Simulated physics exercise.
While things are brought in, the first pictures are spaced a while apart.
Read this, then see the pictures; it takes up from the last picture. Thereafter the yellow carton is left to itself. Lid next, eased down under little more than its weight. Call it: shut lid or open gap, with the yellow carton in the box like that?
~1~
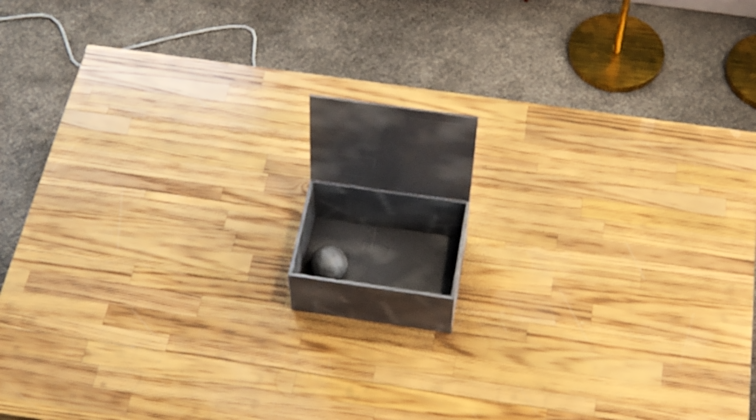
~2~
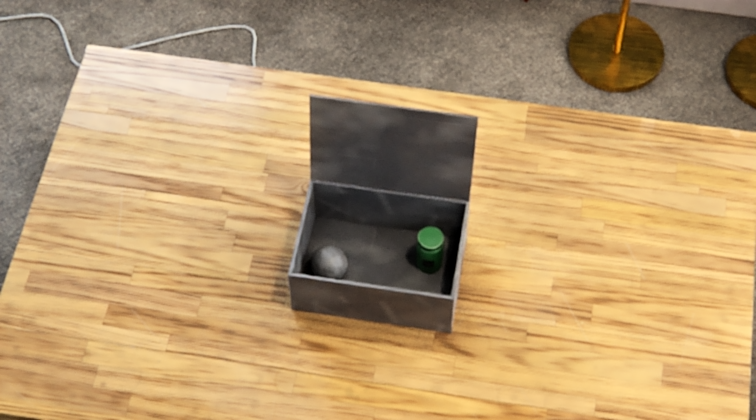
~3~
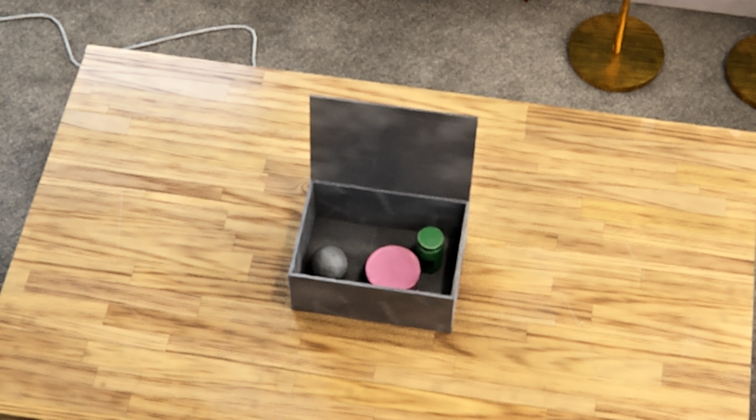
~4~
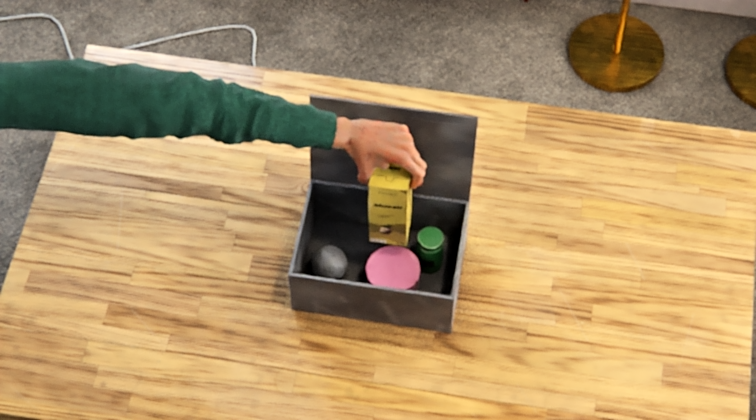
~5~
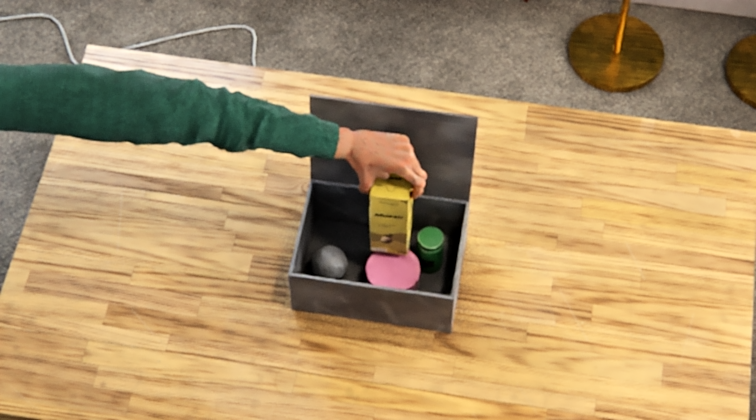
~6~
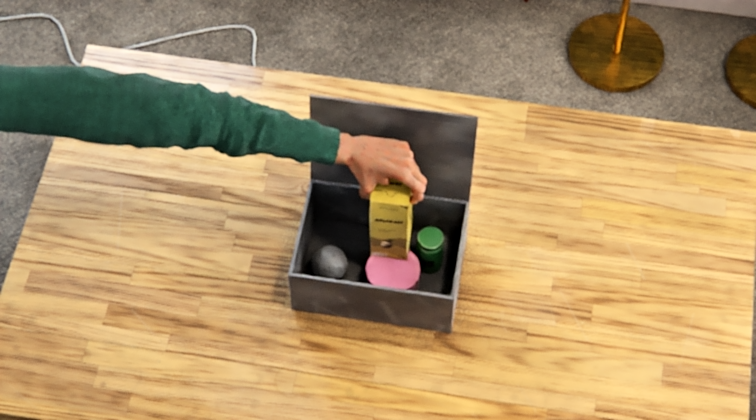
Open gap.
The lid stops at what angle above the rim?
It comes to about 80°.
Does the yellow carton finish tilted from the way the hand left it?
Once everything settles, it ends up at a slant.
Then, 0.40 s after the last picture, yellow carton tipped 20° from how it was near (389, 205).
Then, 2.00 s after the last picture, lid 80° above the rim; yellow carton tipped 24° from how it was near (383, 204).
Then, 4.20 s after the last picture, lid 80° above the rim; yellow carton tipped 24° from how it was near (382, 204).
At rest, lid 80° above the rim; moved from the start, yellow carton; the other 3 in place. Seen from the same camera at the end, yellow carton near (382, 204).
